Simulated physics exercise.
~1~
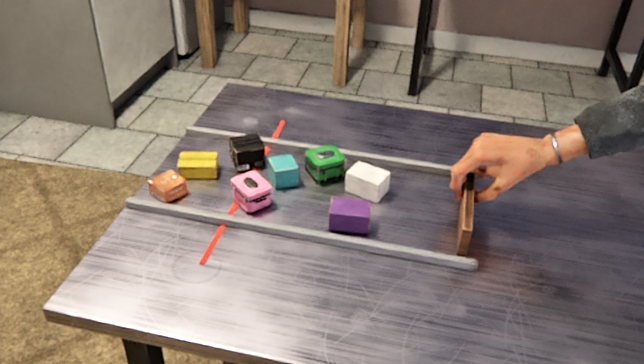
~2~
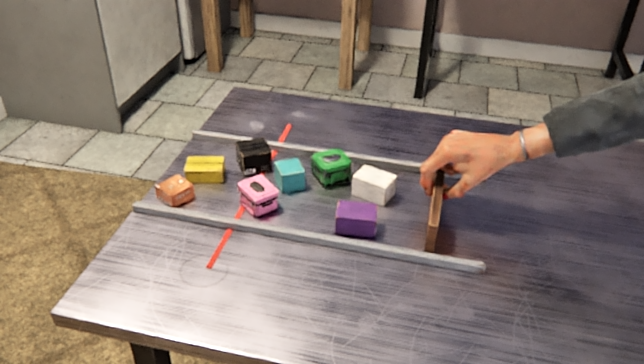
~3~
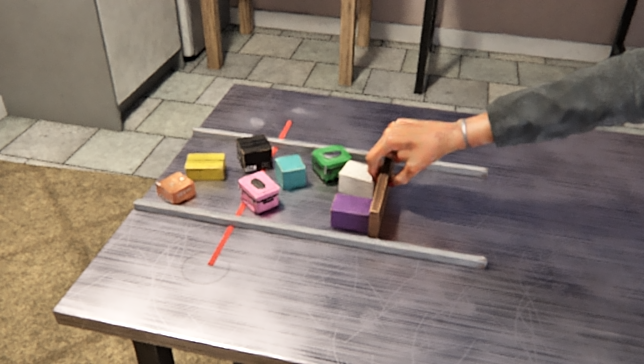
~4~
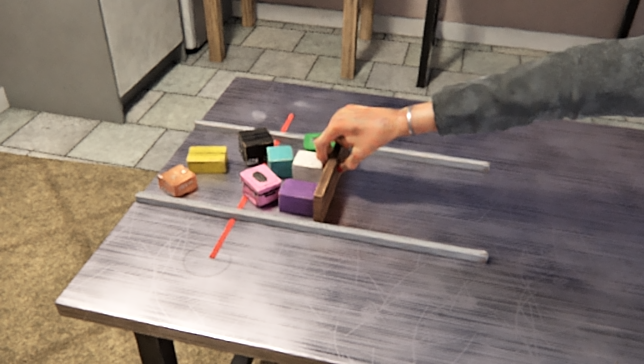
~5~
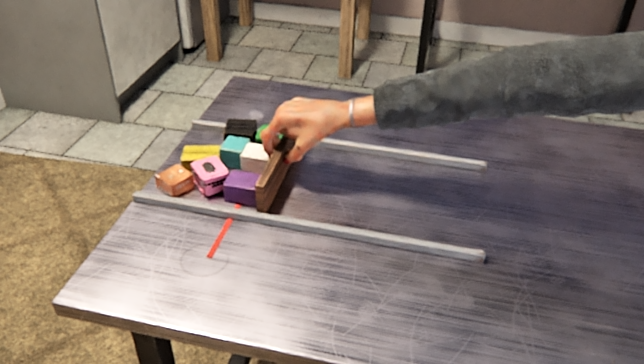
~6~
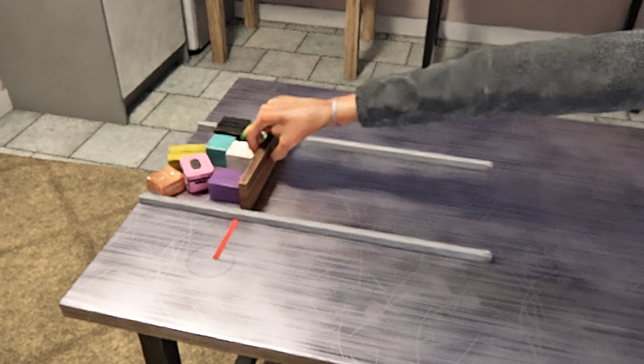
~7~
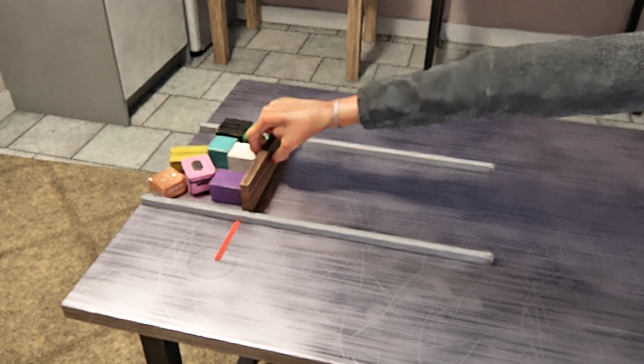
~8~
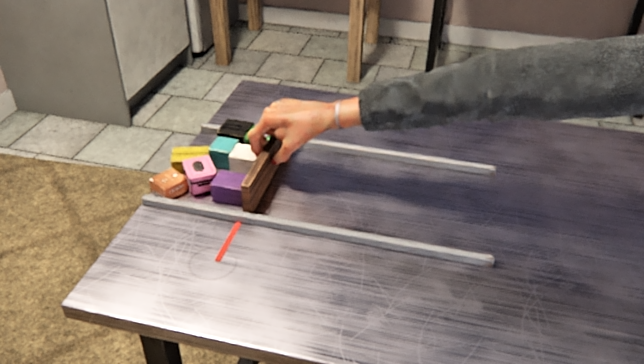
A hand pushing a wooden board leftward between two rails, gathering small colourful blocks into a cluster that stays on the table.
